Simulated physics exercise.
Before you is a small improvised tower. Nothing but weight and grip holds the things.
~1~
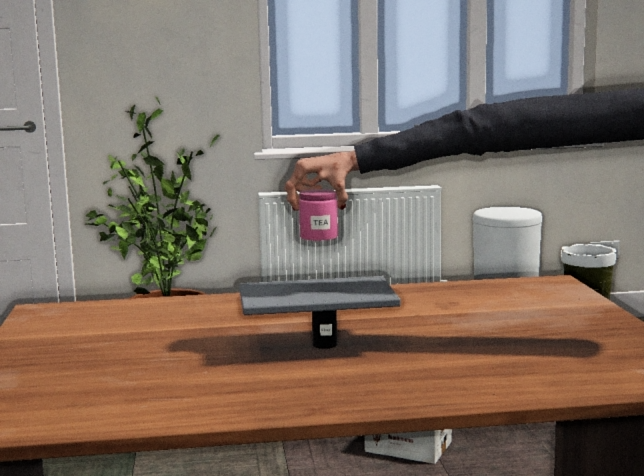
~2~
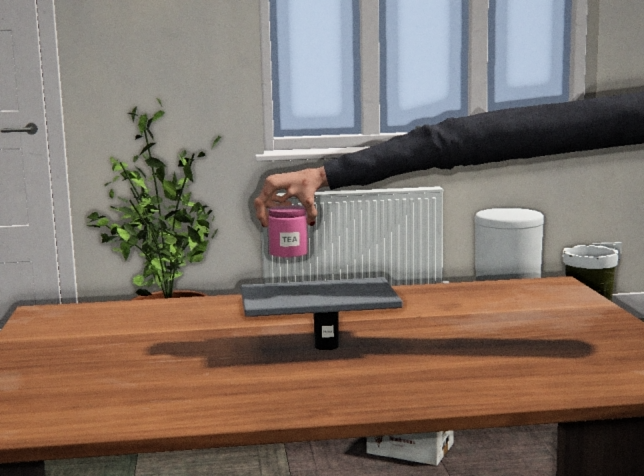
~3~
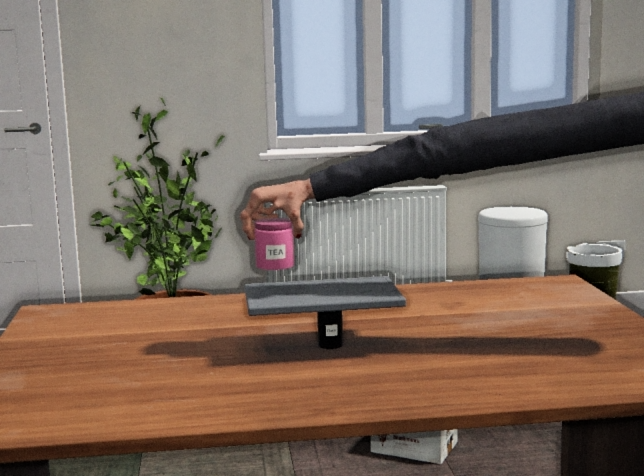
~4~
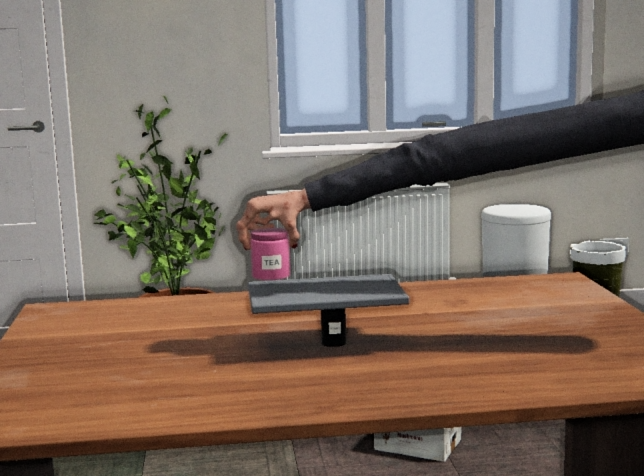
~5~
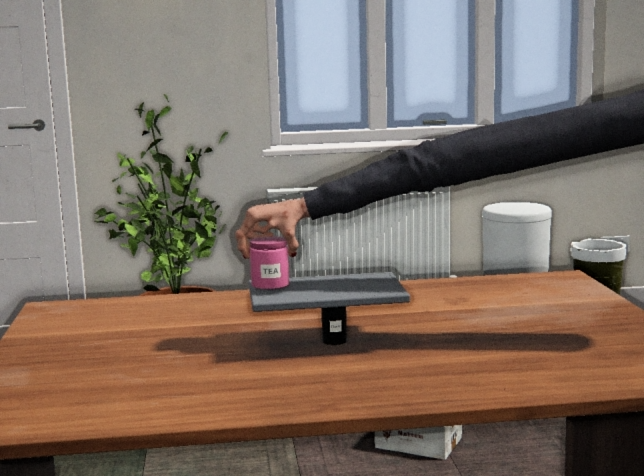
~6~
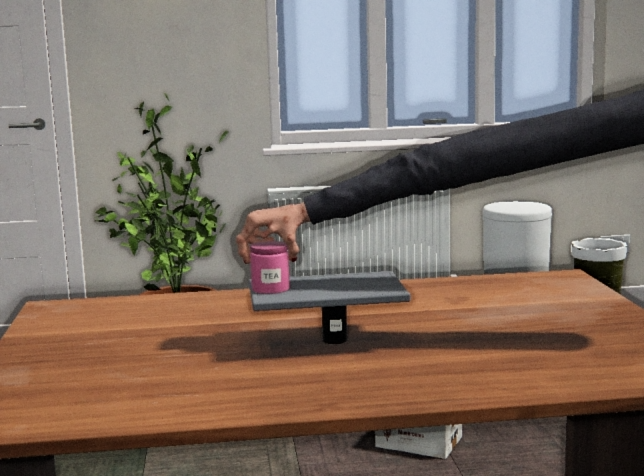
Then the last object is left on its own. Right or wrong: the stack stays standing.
Wrong, it topples.
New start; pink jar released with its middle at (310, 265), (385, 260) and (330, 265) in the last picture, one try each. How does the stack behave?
The first time it collapses, the second time it collapses, and the third time it stays standing.
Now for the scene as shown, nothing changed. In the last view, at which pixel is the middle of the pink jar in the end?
Around (228, 331).
Then, 0.30 s after the last picture, pink jar now fallen; grey lid tipped 39° from how it was.
Then, 0.40 s after the last picture, grey lid tipped 46° from how it was.
Then, 0.50 s after the last picture, grey lid tipped 34° from how it was.
At rest, fallen, pink jar; tipped over in the stack, grey lid; black shaker in place. Seen from the same camera at the end, pink jar near (228, 331). The stack loses its balance.
